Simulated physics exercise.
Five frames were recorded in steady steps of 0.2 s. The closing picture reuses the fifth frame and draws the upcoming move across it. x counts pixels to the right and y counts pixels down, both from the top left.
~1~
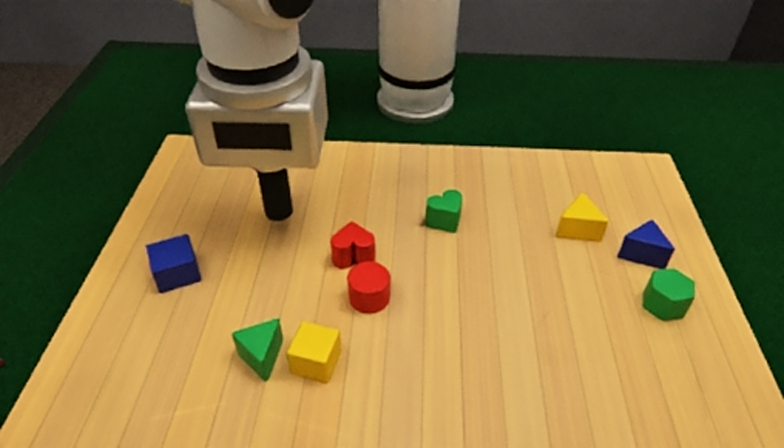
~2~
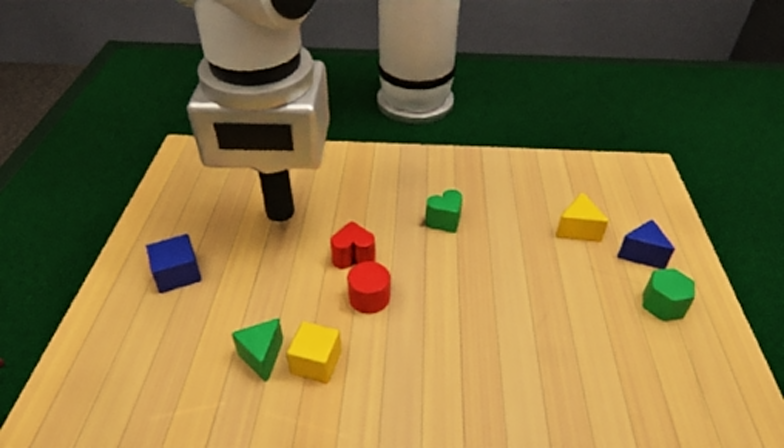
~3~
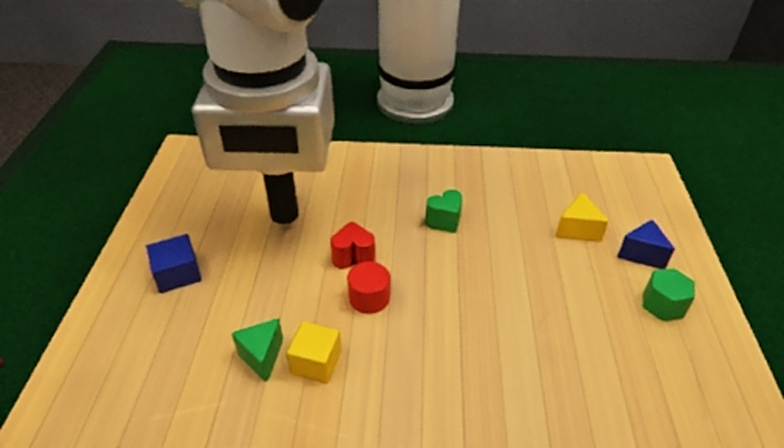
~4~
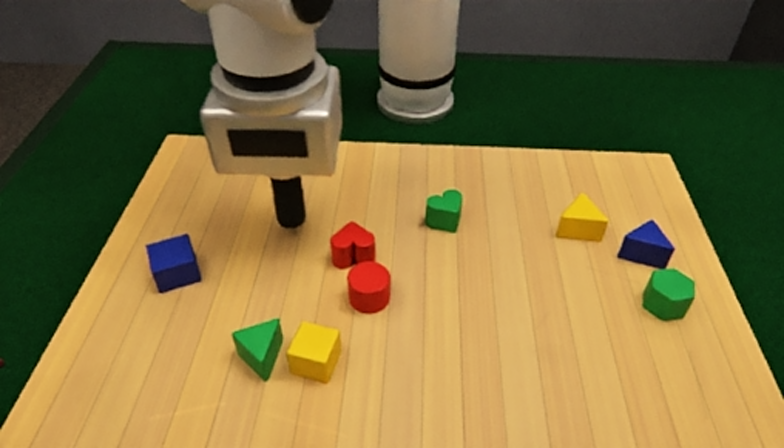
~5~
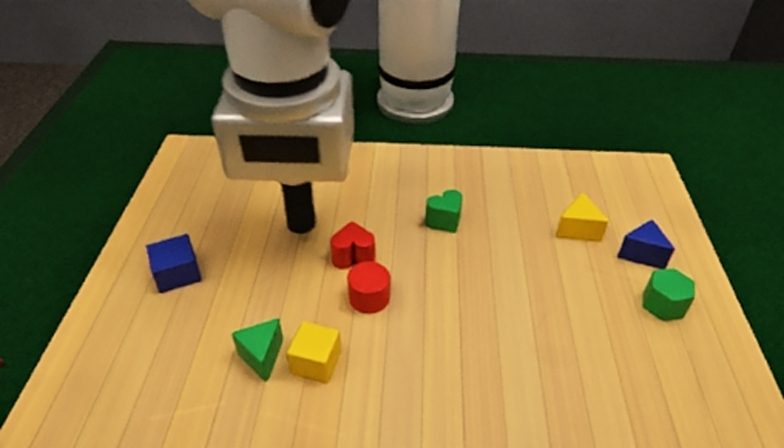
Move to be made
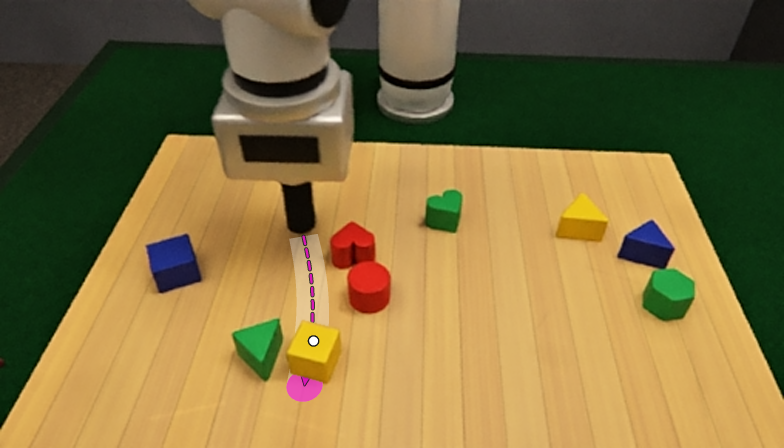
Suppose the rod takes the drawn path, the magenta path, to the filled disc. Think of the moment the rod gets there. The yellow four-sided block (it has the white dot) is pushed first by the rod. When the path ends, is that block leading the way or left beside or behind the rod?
As far as I can tell, the yellow four-sided block is still leading the way in front of the rod.
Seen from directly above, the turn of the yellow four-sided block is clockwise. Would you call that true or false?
Answer: False.
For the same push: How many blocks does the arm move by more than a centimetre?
My guess is one.
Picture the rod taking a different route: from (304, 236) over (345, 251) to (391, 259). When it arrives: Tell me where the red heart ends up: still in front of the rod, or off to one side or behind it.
Ahead.
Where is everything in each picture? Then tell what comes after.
Rod tip at (279, 212); block tops, yellow four-sided block at (314, 341); red heart at (353, 236), in the first frame.
Rod at (280, 213); blocks unchanged, in the second frame.
Rod at (285, 215); blocks unchanged, in the third frame.
Rod at (292, 219); blocks unchanged, in the fourth frame.
Rod at (302, 224); yellow four-sided block at (314, 341); red heart at (353, 236), in the fifth frame.
Path on the board, from (304, 236) via (313, 302), ending at (305, 385); the dot is on the yellow four-sided block.
The first path, step by step. One third of the way, rod at (310, 266); nothing pushed yet.
Two thirds of the way, rod at (310, 316); nothing pushed yet.
At the end, rod at (303, 374); yellow four-sided block at (321, 396), turned 60° anticlockwise; red heart in place.
